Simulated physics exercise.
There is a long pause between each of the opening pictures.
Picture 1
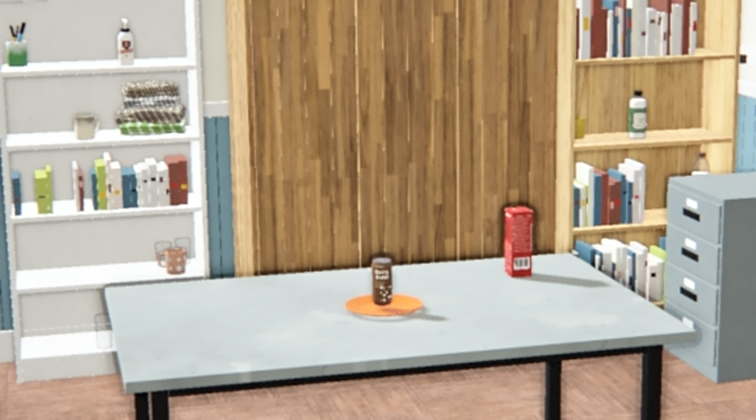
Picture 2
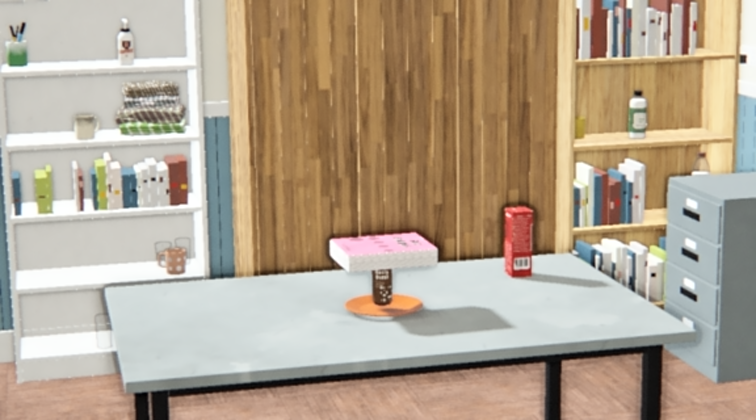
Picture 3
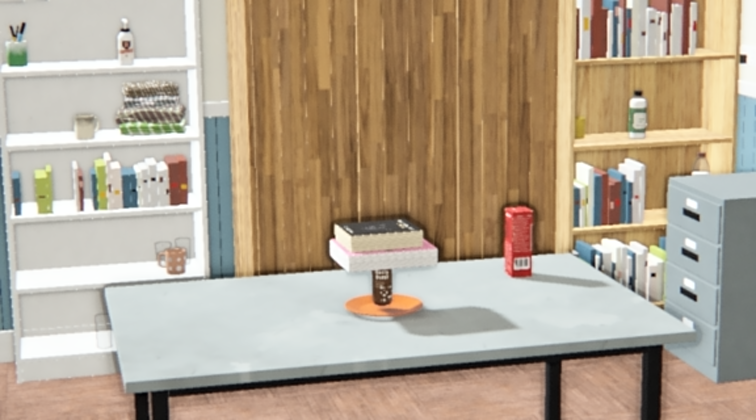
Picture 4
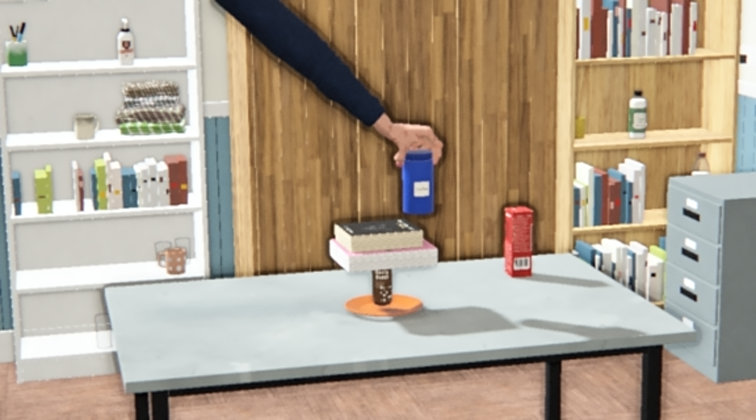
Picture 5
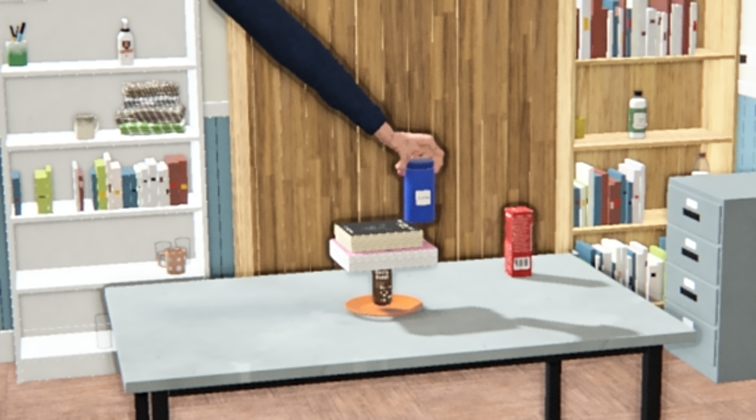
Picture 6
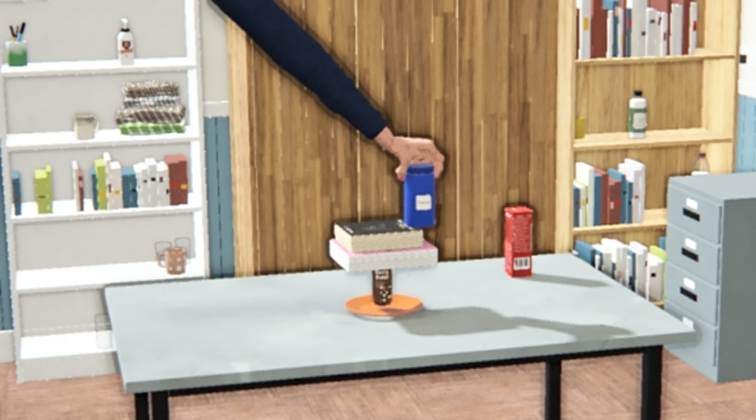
A pink box-like book and then a dark book appeared stacked on a brown can on an orange plate, before a hand lowered a blue jar onto the right side of the stack, still gripping it.
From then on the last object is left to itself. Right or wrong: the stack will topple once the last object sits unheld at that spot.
Right.
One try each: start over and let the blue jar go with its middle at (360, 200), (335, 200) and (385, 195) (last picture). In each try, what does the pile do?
Lab note - try 1: No collapse; try 2: Collapse; try 3: No collapse.
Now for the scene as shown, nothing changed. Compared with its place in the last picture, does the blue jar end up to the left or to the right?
It ends up further right.
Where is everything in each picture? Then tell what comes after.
The last thing is not in view yet; red carton (519, 242), in the first frame.
The last thing is not in view yet, in the second frame.
The last thing is not in view yet; pink book (383, 252), in the third frame.
Still above its spot; blue jar (418, 182); orange plate (384, 307), in the fourth frame.
Still above its spot; blue jar (420, 190); brown can (382, 282), in the fifth frame.
Set down, still held; blue jar (420, 195); red carton (519, 242), in the sixth frame.
Then, 0.40 s past the last view, blue jar now fallen.
Then, 0.60 s past the last view, things are still on the move.
Finally, fallen, blue jar; the other 5 still in place. Final places as the last picture's camera would see them, blue jar near (480, 289). The pile loses its balance.
